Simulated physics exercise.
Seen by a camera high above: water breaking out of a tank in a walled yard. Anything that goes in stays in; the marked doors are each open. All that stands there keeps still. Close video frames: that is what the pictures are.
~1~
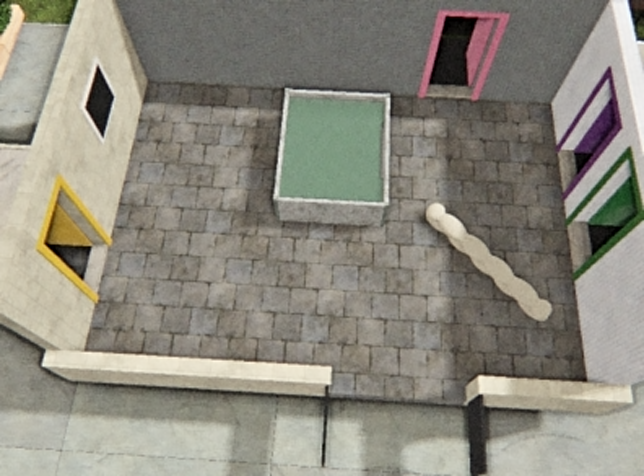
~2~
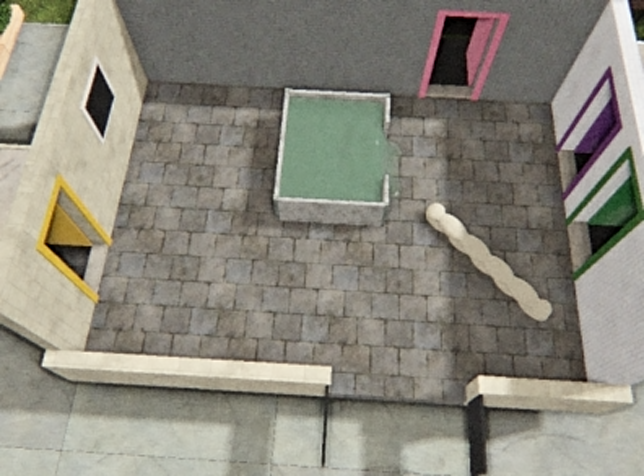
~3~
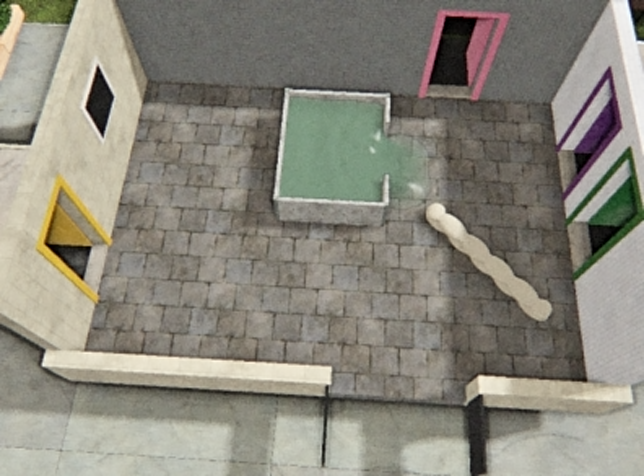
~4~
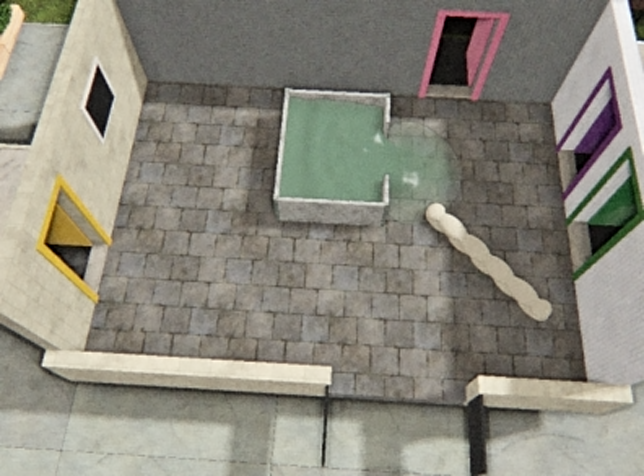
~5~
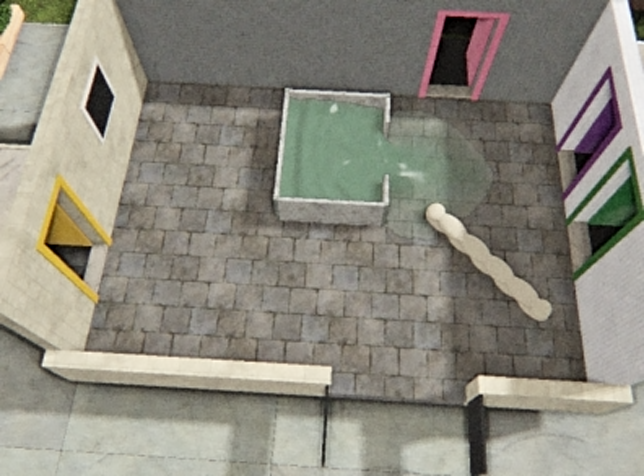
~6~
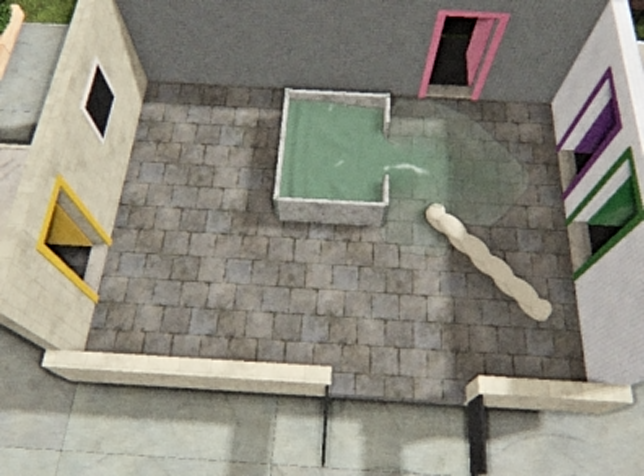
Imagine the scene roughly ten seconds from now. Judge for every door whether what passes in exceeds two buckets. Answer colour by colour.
In the end I expect the purple door to let through too much; I expect the pink door to let through too much; I expect the green door to let through an acceptable amount; I expect the yellow door to let through an acceptable amount.
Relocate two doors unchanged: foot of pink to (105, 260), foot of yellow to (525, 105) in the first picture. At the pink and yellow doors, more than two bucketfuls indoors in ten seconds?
Pink: Does not flood; yellow: Gets flooded.
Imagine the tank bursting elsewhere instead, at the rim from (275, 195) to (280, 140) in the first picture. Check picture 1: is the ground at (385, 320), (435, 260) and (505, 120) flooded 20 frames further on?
Untouched, untouched, untouched.
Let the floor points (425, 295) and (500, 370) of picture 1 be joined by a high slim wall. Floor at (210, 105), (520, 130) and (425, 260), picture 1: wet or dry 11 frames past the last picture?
Point by point: First not reached, second submerged, third submerged.
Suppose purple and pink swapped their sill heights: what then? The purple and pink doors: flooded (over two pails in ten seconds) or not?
I reckon purple crosses the line and pink remains short.
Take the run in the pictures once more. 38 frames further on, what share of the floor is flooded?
About 45 per cent.
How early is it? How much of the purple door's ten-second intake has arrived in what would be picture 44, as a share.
Near 100 %, I'd say.
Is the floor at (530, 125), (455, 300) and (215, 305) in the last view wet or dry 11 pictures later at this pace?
Result, in the order given: Wetted / wetted / not wetted.
A moment on, water covers 25 % of the floor; the purple door over two buckets in, the pink door wet at the sill, nothing in, the green door wet at the sill, nothing in, the yellow door not reached.
Next, water covers 30 % of the floor; the purple door far over two buckets in, the pink door under two buckets in, the green door wet at the sill, nothing in, the yellow door not reached.
Then, water covers 30 % of the floor; the purple door far over two buckets in, the pink door under two buckets in, the green door wet at the sill, nothing in, the yellow door not reached.
Later, water covers 45 % of the floor; the purple door far over two buckets in, the pink door over two buckets in, the green door wet at the sill, nothing in, the yellow door not reached.
In the end, water covers 80 % of the floor; the purple door far over two buckets in, the pink door over two buckets in, the green door wet at the sill, nothing in, the yellow door not reached.
